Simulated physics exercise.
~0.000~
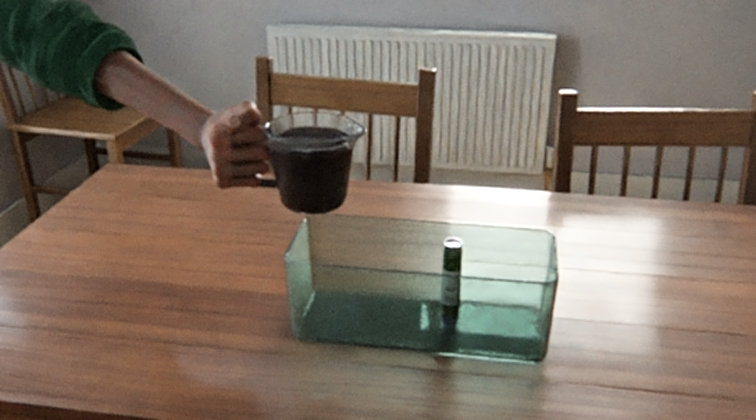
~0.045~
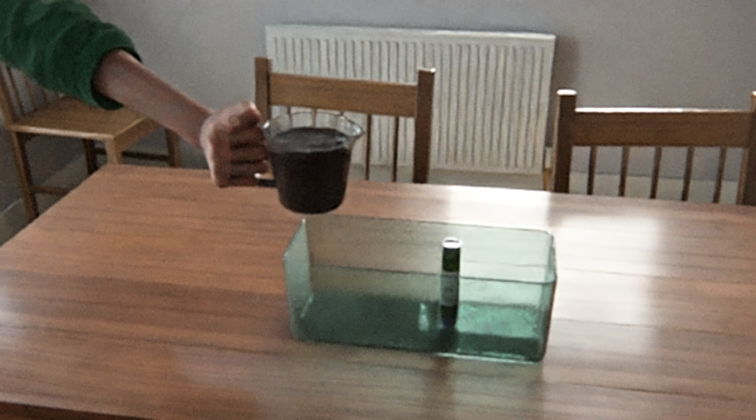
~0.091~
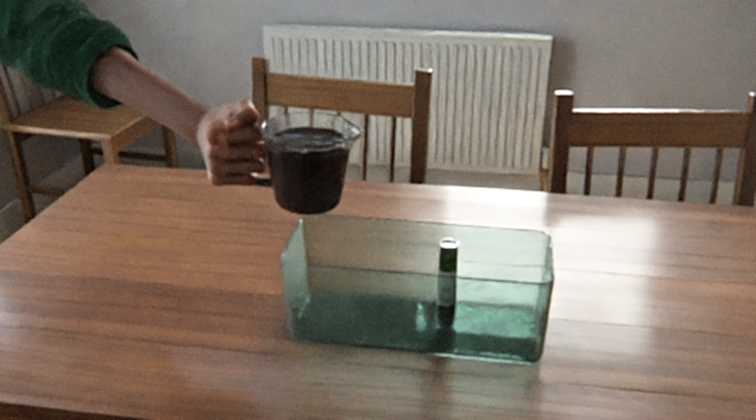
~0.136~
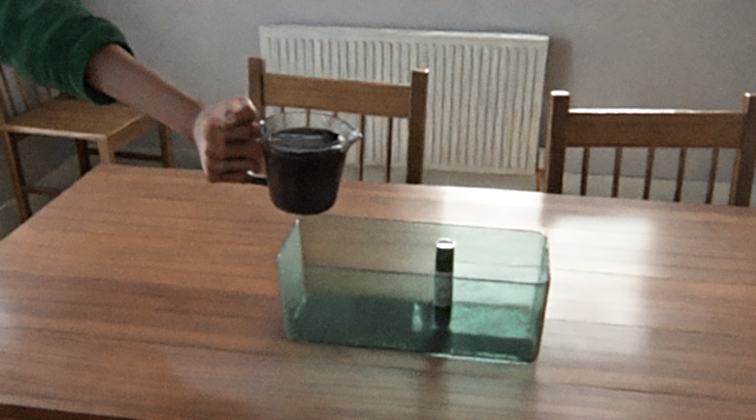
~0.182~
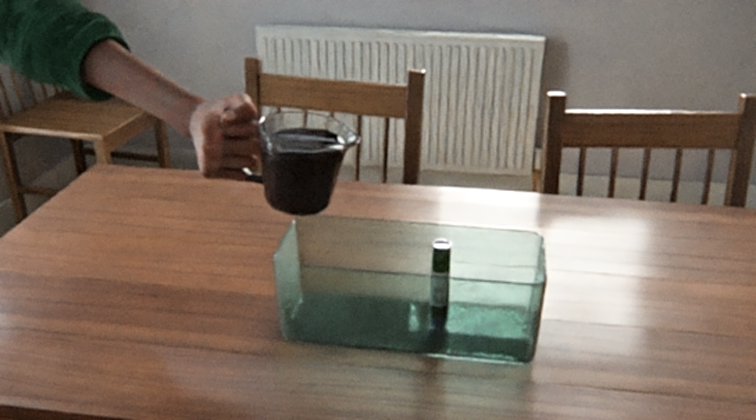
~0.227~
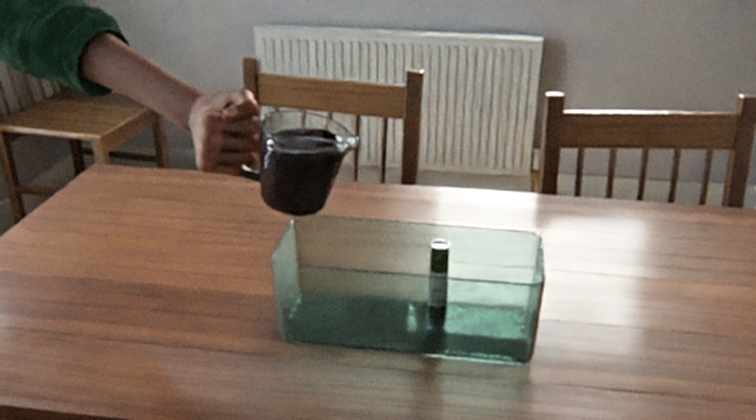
A hand holding a glass jug of dark liquid tilts it slightly rightward above a clear rectangular basin containing a small upright tube.
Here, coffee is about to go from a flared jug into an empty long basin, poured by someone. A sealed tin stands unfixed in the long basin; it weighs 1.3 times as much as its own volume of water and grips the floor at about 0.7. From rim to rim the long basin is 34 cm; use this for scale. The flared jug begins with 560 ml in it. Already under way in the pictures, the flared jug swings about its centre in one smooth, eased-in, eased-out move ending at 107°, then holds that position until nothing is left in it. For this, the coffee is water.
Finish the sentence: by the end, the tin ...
By the end, the tin is still upright.
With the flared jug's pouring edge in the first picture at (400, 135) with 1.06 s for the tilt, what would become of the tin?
Result: Tin tipped over.
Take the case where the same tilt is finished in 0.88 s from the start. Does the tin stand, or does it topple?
Result: Tin upright.
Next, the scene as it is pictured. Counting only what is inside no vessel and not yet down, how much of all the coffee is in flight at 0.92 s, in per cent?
Near 10 in a hundred.
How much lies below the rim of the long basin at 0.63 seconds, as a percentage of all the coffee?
Roughly 12 percent.
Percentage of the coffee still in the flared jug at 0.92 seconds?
Some 12 per cent.
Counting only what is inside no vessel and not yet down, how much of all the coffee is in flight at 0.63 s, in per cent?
Around 20 percent.
After 0.63 s the tilt is 69° and 69 per cent is still to pour; the tin stands where it began.
After 0.92 s the tilt is 102° and 12 per cent is still to pour; the tin stands where it began.
After 1.23 s the tilt is 107° and 0 per cent is still to pour; the tin stands where it began.
After 1.56 s the tilt is 107° and 0 per cent is still to pour; the tin stands where it began.
In the end the tin stands where it began.
